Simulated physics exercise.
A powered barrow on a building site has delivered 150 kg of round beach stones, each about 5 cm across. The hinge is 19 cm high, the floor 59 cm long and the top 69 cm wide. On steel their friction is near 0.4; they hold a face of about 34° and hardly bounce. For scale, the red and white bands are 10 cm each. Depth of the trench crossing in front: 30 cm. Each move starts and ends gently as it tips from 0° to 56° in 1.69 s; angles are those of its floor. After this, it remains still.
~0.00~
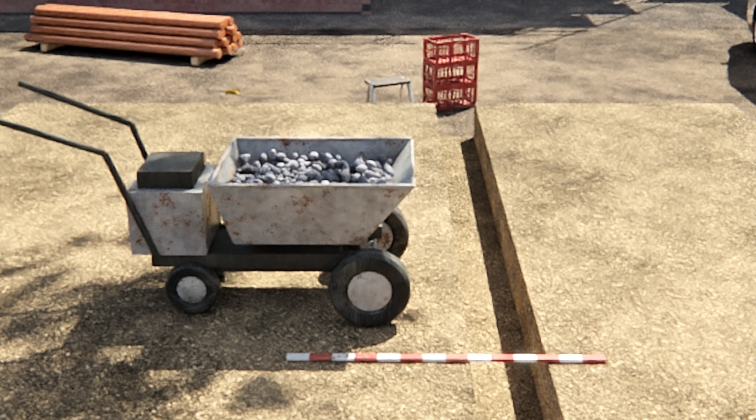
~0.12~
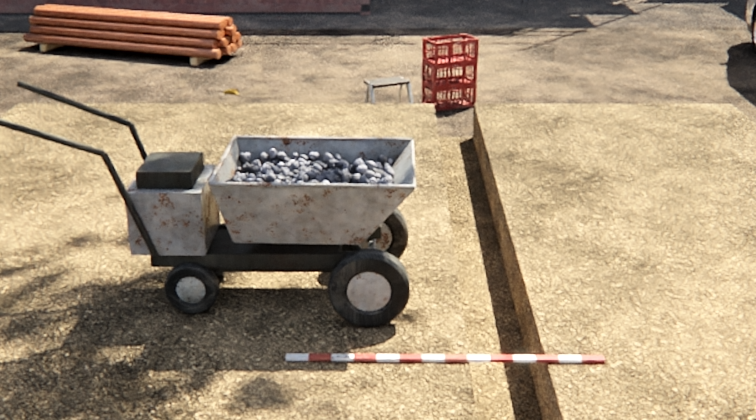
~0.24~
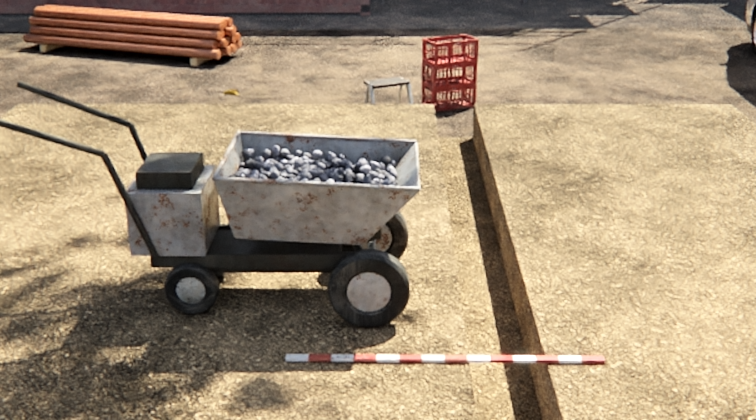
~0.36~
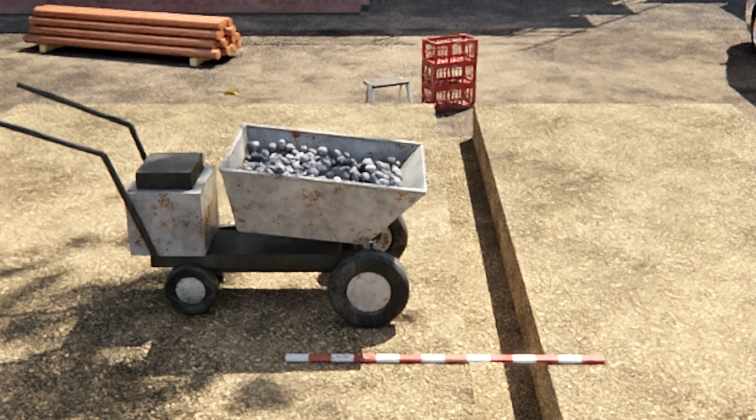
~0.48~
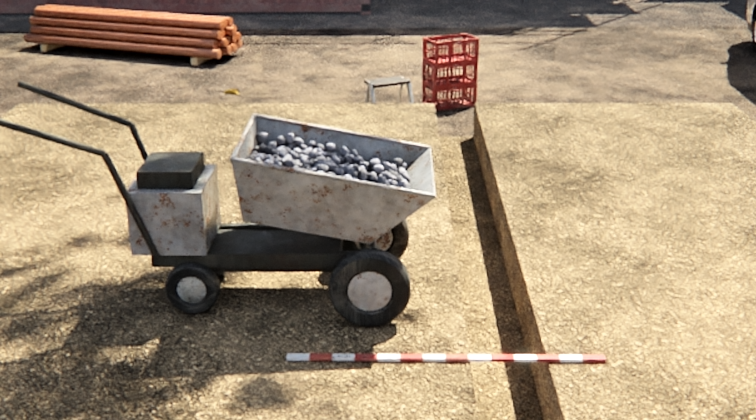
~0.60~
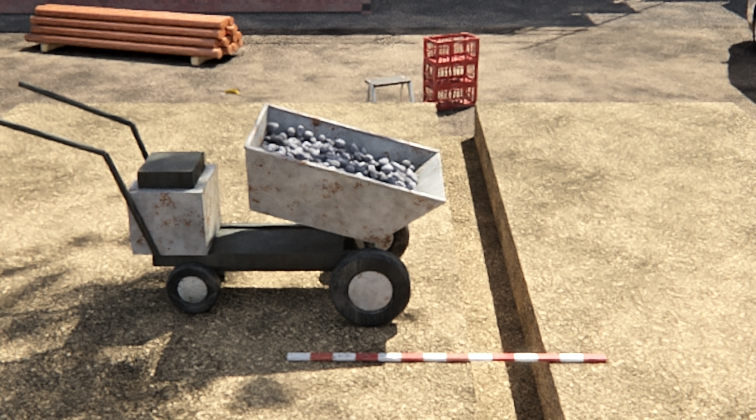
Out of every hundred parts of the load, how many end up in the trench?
Close to 57 in a hundred.
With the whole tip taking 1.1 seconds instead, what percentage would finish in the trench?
50 %.
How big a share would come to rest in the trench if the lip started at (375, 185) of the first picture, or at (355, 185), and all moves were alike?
Roughly 70 in a hundred from the first, 55 in a hundred from the second.
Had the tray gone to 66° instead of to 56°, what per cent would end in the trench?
Then about 70 per cent.
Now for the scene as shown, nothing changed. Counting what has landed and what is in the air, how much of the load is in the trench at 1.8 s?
Some 15 per cent.
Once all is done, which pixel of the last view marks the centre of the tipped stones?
The stones end up centred near (507, 331).
After 1.3 s the floor is at 47°; 100 % in the tray; the foremost stones are at (467, 232).
After 1.8 s the floor is at 56°; 83 % in the tray, 16 % in the trench, 2 % past the trench; the foremost stones are at (546, 292).
After 2.1 s the floor is at 56°; 58 % in the tray, 28 % in the trench, 14 % past the trench; the foremost stones are at (622, 303).
After 4.1 s the floor is at 56°; 28 % in the tray, 57 % in the trench, 15 % past the trench; the foremost stones are at (684, 304).
